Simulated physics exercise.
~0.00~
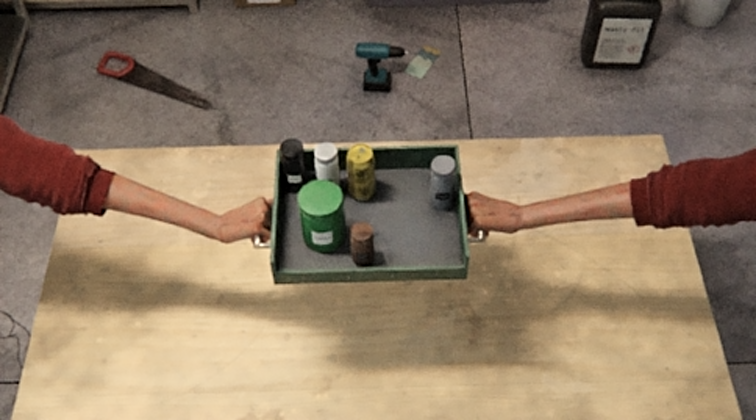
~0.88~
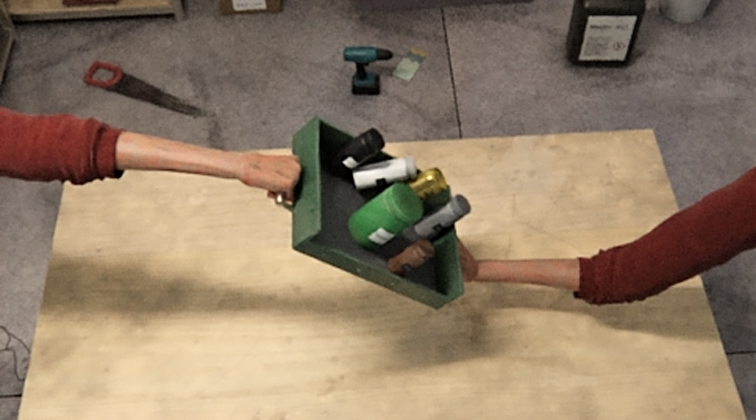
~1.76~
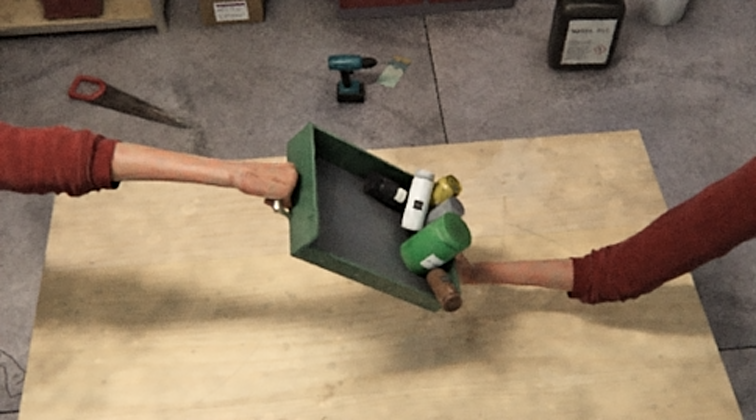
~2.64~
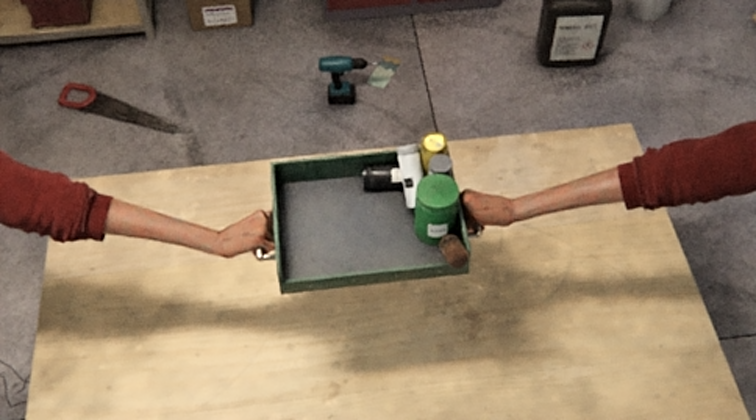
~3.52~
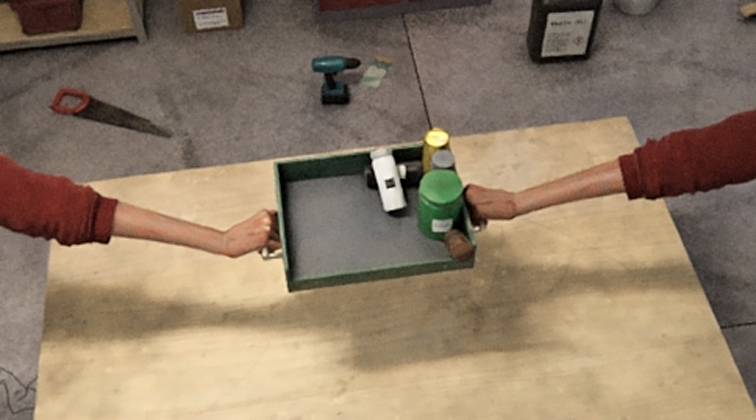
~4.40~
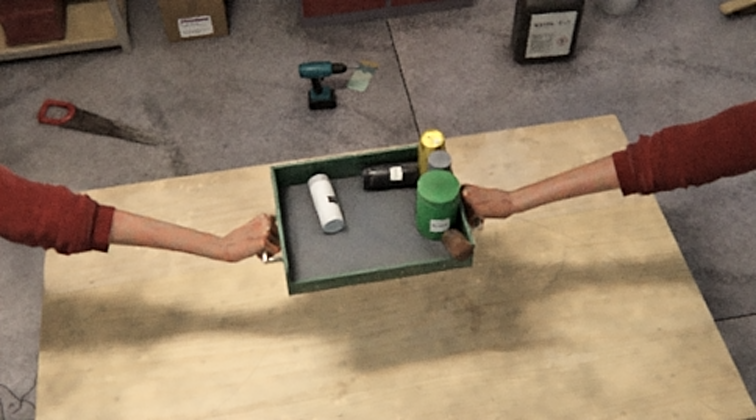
Over a wooden board on a concrete floor, two hands tilt a green crate of six containers steeply down to the right, sliding them that way, then level it; the white shaker rolls back left and lies beside the toppled black one, while the green jar and yellow can stand at right.
